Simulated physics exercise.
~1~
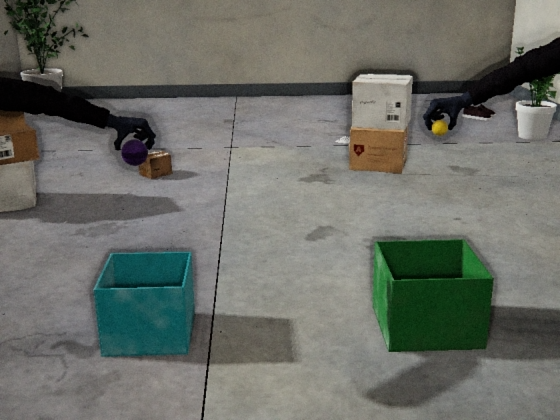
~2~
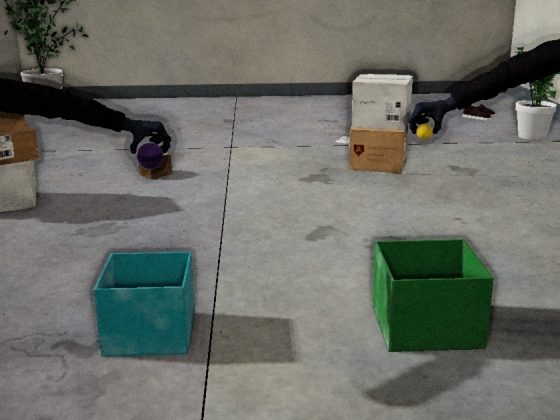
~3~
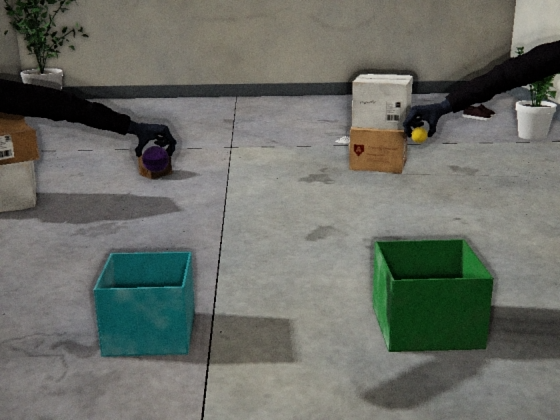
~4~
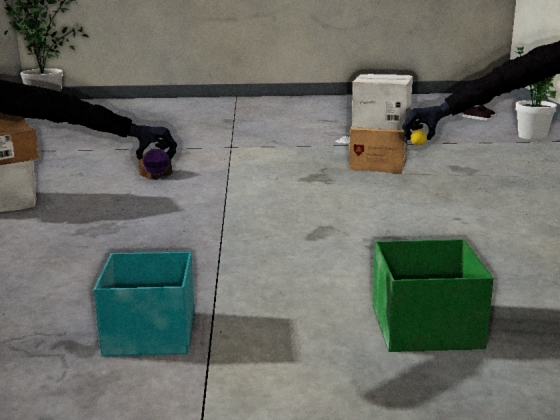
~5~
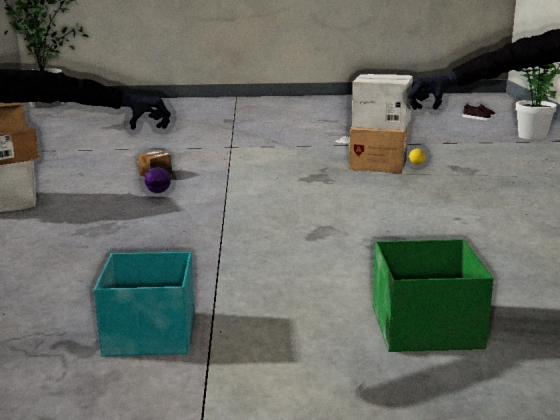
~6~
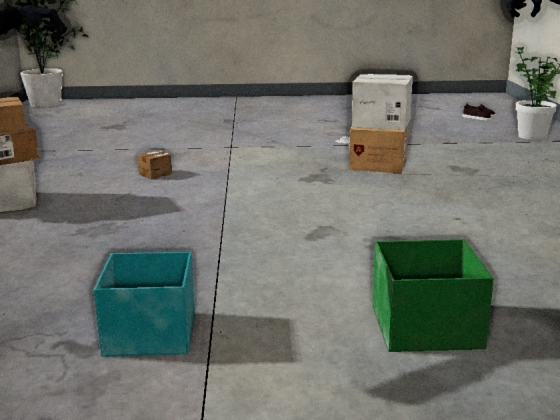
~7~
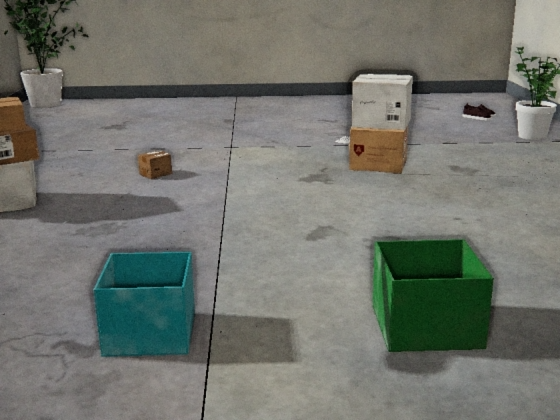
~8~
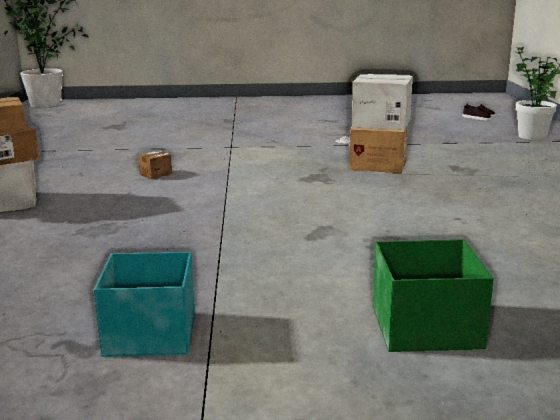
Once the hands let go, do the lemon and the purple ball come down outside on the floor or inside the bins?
Both come down inside the bins, the purple ball in the teal one and the lemon in the green one. Neither is seen on the floor afterward.
